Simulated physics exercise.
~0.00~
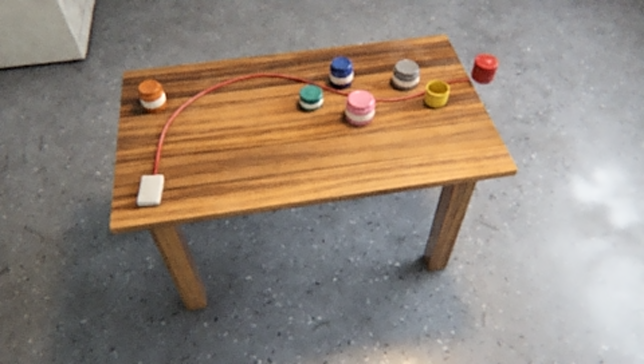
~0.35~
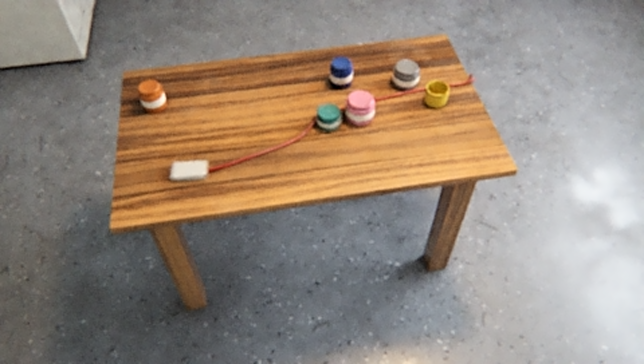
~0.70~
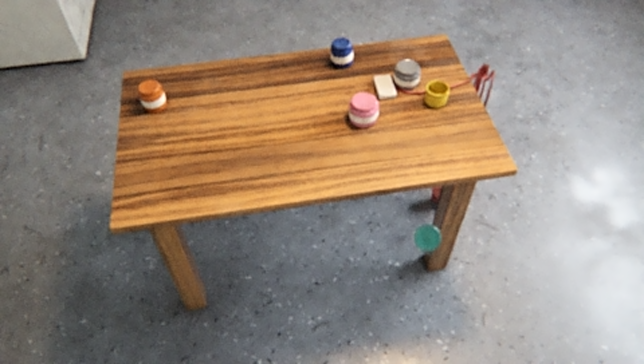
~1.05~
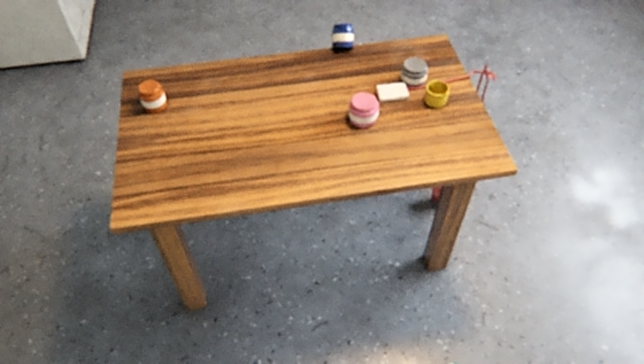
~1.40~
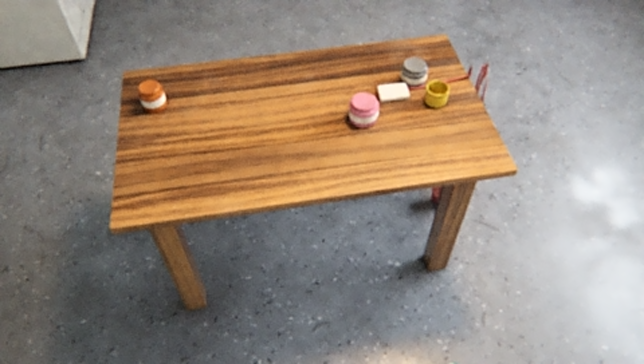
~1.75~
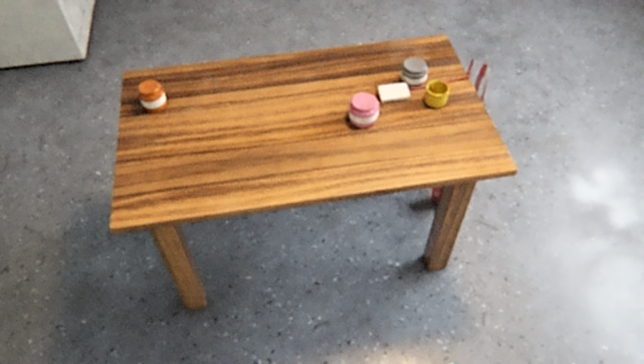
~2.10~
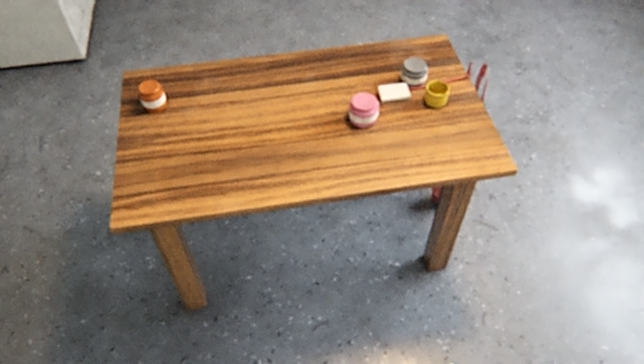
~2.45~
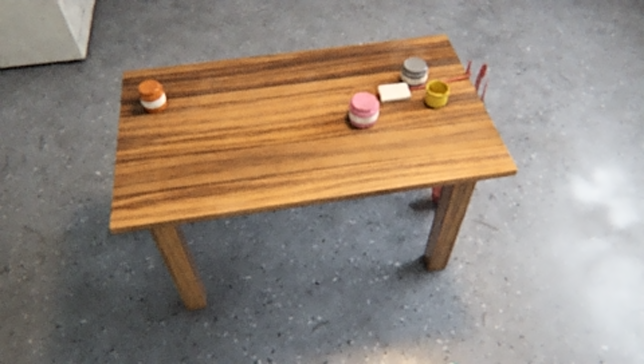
The video shows a red speaker falling off the right side of a wooden table, its red cable dragging a white phone across the top; a teal tin and then a blue jar go over the edges, while the phone stops among the remaining jars and mug.
